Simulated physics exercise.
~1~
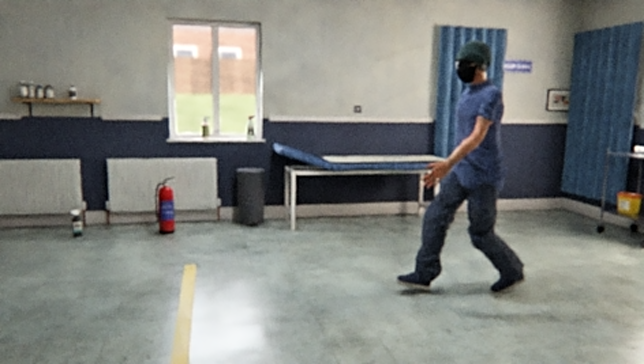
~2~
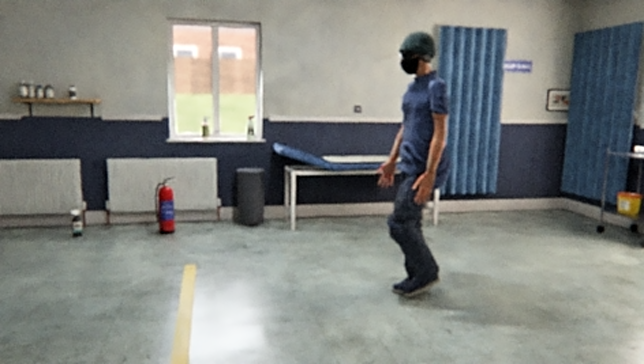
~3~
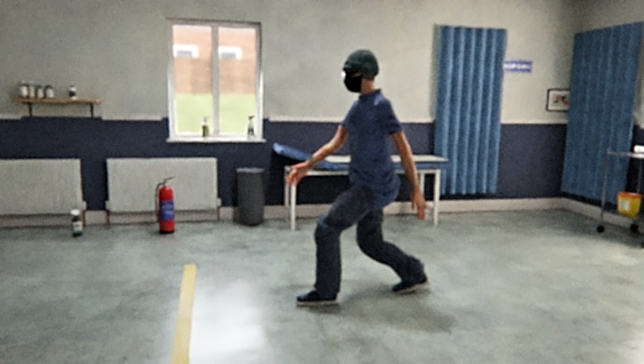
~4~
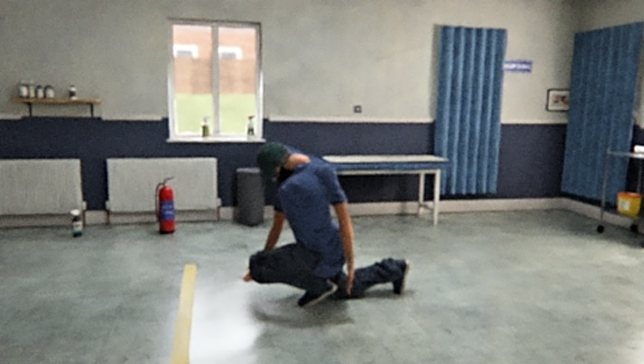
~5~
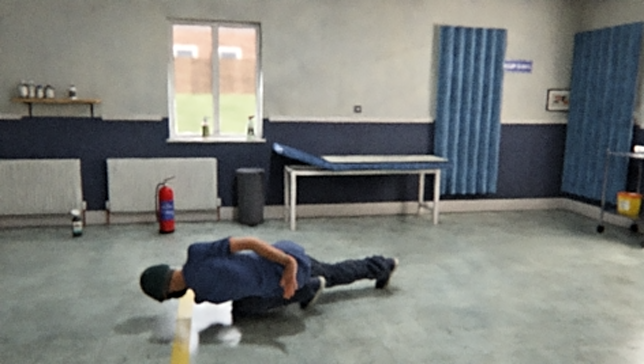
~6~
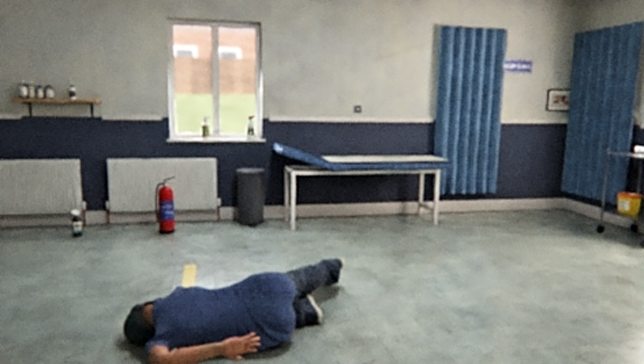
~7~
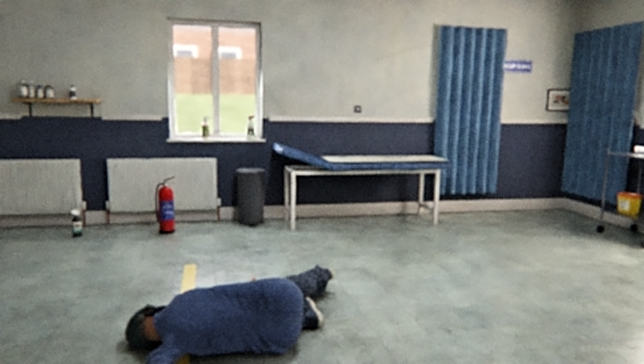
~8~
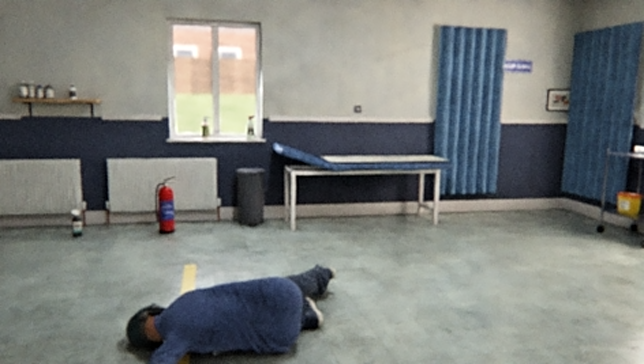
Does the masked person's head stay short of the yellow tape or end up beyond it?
The head ends up beyond the yellow tape, on its left side, as the person lies on the floor.
